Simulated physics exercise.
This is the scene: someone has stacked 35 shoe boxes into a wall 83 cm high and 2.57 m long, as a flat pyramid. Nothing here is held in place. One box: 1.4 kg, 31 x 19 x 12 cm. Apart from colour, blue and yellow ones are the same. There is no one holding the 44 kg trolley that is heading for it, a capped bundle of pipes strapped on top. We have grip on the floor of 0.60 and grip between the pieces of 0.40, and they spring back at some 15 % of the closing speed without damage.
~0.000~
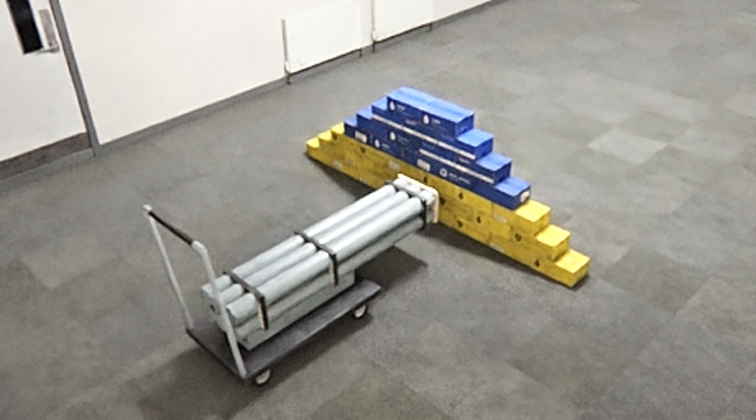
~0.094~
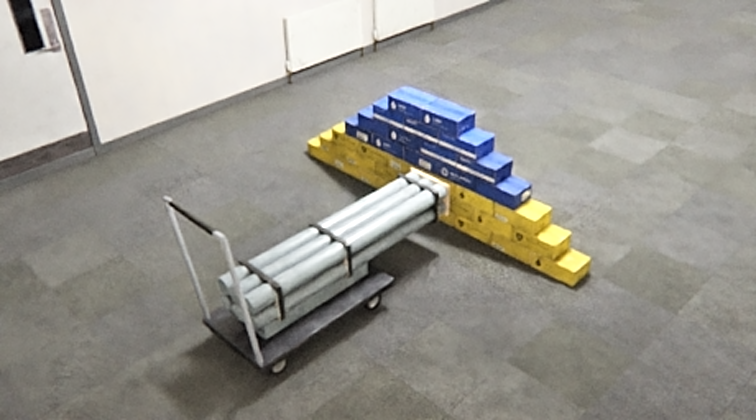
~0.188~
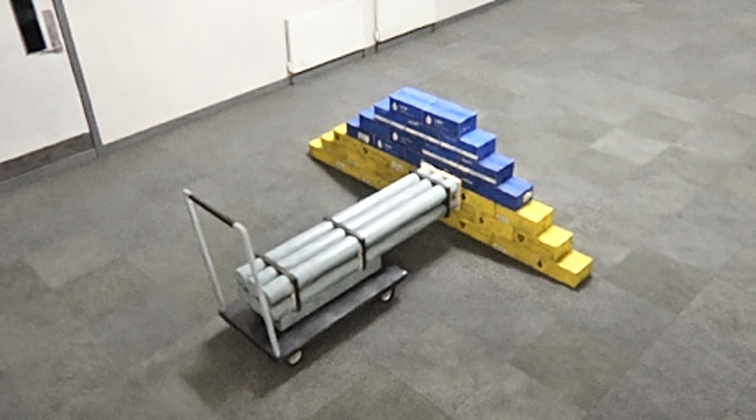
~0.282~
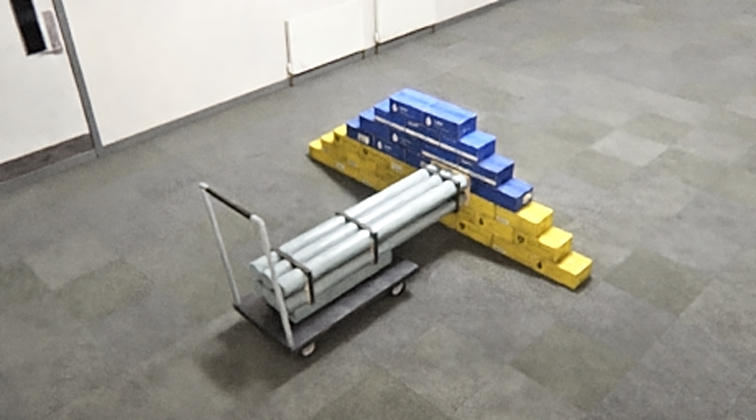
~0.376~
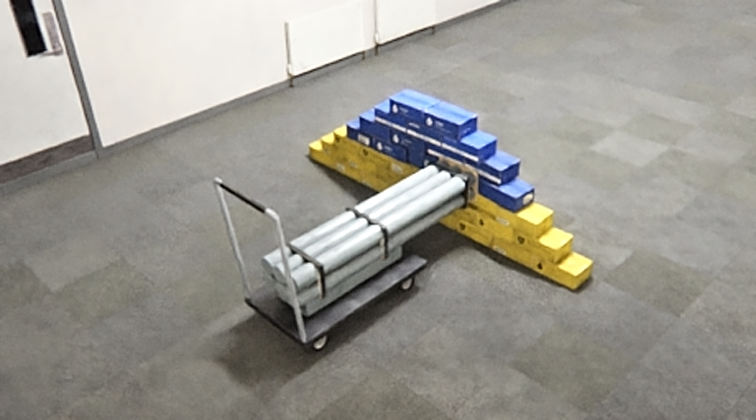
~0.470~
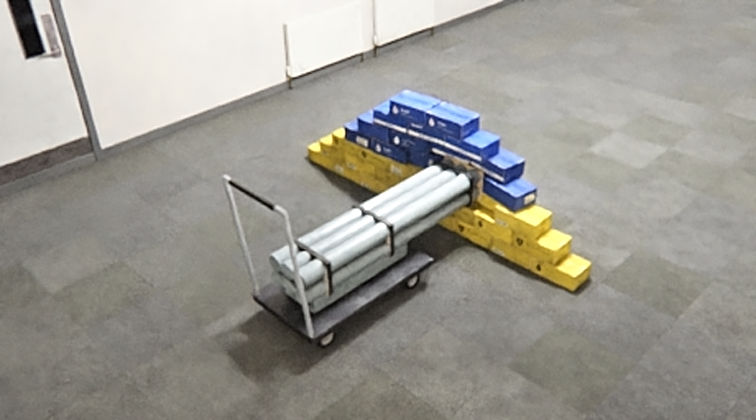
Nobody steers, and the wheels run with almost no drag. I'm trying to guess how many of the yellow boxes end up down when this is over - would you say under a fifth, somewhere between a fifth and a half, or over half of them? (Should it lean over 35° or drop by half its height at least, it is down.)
I would say under a fifth of them.
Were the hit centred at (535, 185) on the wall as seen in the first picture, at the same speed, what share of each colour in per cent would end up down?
Yellow 0, blue 0 per cent.
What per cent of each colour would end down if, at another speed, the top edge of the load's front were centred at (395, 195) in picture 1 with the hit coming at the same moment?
Result - yellow: 10%; blue: 80%.
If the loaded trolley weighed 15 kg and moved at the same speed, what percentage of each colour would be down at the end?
Yellow 0, blue 0 per cent.
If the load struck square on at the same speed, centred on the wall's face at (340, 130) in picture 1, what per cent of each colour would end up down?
Then yellow 0, blue 10 per cent.
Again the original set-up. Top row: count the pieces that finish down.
Top row tally: 2.
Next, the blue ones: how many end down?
For blue, the number down is 11.
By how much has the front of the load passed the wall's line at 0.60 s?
At that time it's around 20 cm.
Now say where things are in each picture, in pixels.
In the first picture (each place is the centre of the face we see best), load (431, 205) 33 cm short of the wall; top yellow box (403, 169); top blue box (447, 110); all as stacked.
The second picture shows load (443, 198) 23 cm short of the wall; top yellow box (404, 168).
The third picture shows load (455, 193) 13 cm short of the wall; top yellow box (406, 169).
The fourth picture shows load (464, 188) 30 mm short of the wall; top yellow box (406, 171).
The fifth picture shows load (473, 184) 53 mm into the wall's line; top yellow box (406, 172); 8 have shifted.
The sixth picture shows load (477, 183) 12 cm into the wall's line; top yellow box (405, 173); top blue box (453, 113) moved 37 mm; 14 have shifted.
By 0.60 s, load 18 cm past the wall's line, still rolling; none of the 21 yellow boxes down (0 of 35 in all colours); top yellow box unmoved; top blue box moved 12 cm.
By 0.84 s, load 24 cm past the wall's line, still rolling; 1 of the 21 yellow boxes down (5 of 35 in all colours); top yellow box unmoved; top blue box tilted 25°, 49 mm lower.
By 1.08 s, load 27 cm past the wall's line, still rolling; 2 of the 21 yellow boxes down (13 of 35 in all colours); top yellow box unmoved; top blue box tilted 58°, 41 cm lower.
By 1.48 s, load 29 cm past the wall's line, stopped; 2 of the 21 yellow boxes down (13 of 35 in all colours); top yellow box unmoved; top blue box on its side.
When it is over (2.9 s), load 29 cm past the wall's line, stopped; 2 of the 21 yellow boxes down (13 of 35 in all colours); top yellow box unmoved; top blue box upside down. That is 10 per cent. In pixels of the last frame, middles, top yellow box near (414, 168), top blue box near (512, 137).
